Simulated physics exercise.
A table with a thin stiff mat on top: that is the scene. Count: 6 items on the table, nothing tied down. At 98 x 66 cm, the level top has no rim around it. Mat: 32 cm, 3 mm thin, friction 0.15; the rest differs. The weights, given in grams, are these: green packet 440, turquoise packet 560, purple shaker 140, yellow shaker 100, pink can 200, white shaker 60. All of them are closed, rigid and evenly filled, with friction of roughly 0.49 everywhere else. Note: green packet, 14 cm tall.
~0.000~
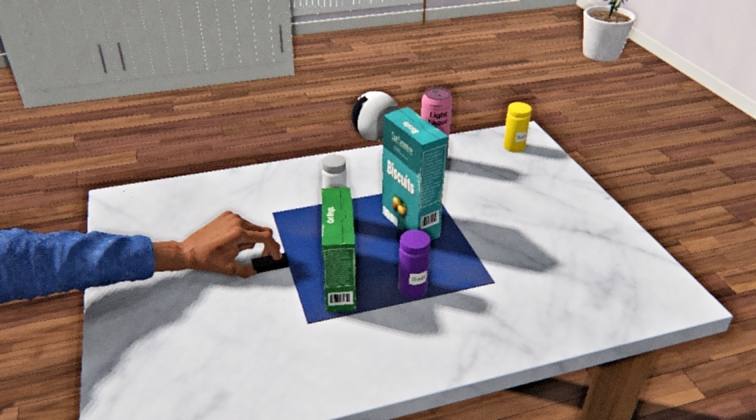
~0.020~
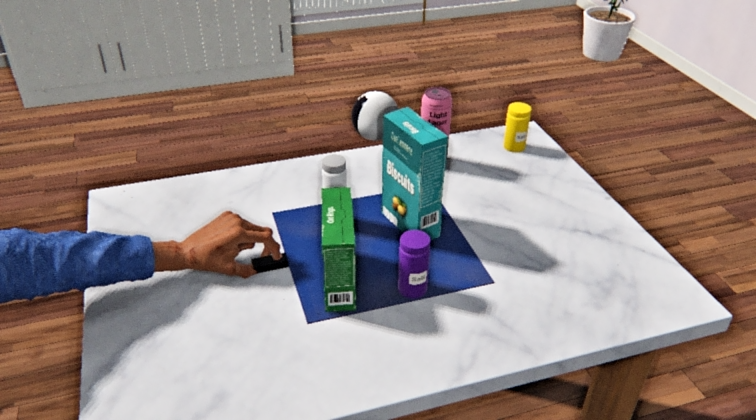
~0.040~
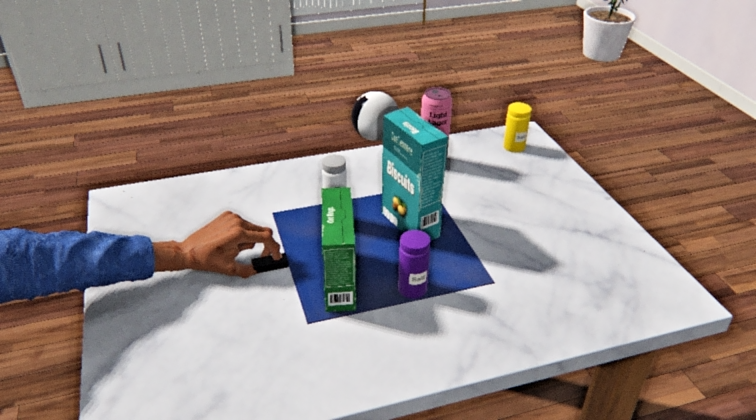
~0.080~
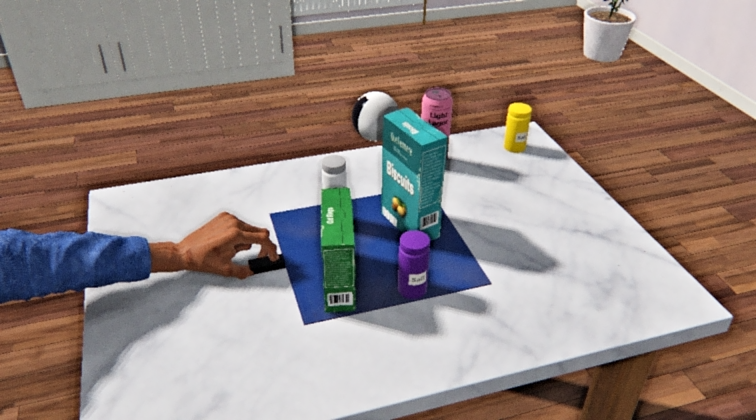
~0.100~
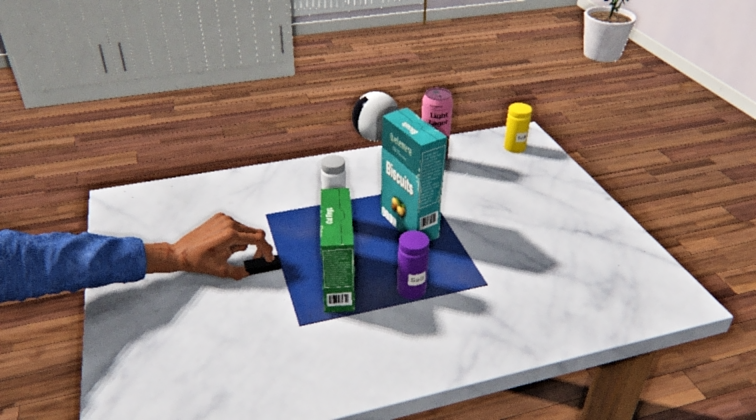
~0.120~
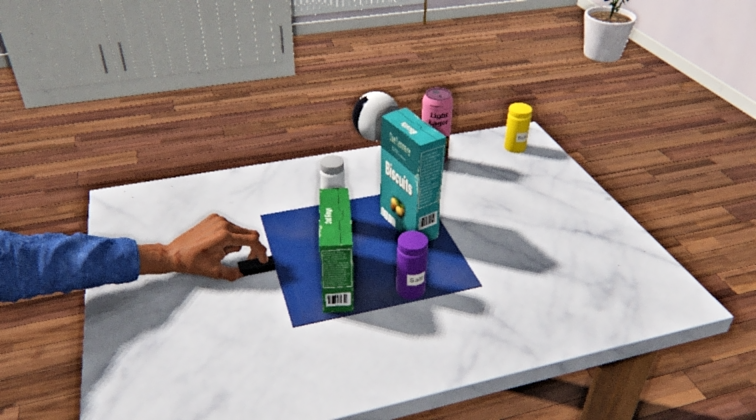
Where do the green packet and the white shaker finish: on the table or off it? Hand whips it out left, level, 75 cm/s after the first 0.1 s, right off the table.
The green packet off the table, the white shaker off the table.
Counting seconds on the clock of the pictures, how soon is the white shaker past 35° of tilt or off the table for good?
Around 0.9 seconds.
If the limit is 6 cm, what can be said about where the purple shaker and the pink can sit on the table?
As for the purple shaker, it winds up somewhere else, and the pink can remains where it was.
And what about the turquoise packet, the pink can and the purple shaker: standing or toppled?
Final state - turquoise packet: Remains on its base; pink can: Remains on its base; purple shaker: Goes over.
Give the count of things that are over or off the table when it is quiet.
The answer is 3.
By 0.42 s, mat pulled 25 cm; white shaker 11 cm from its spot near (277, 202); green packet 11 cm from its spot near (273, 261); purple shaker 11 cm from its spot.
By 0.72 s, mat pulled 47 cm; green packet 32 cm from its spot near (131, 288); white shaker 32 cm from its spot near (151, 223); purple shaker tilted 31°.
By 0.92 s, mat pulled 62 cm; green packet and white shaker now off the table; purple shaker on its side; turquoise packet tilted 6°.
By 1.22 s, mat pulled 81 cm; purple shaker on its side; turquoise packet tilted 4°.
When it is over (2.5 s), off the table, green packet and white shaker; lying over on the table, purple shaker; not toppled but over 6 cm from the start, turquoise packet; the other 2 within 6 cm of the start.
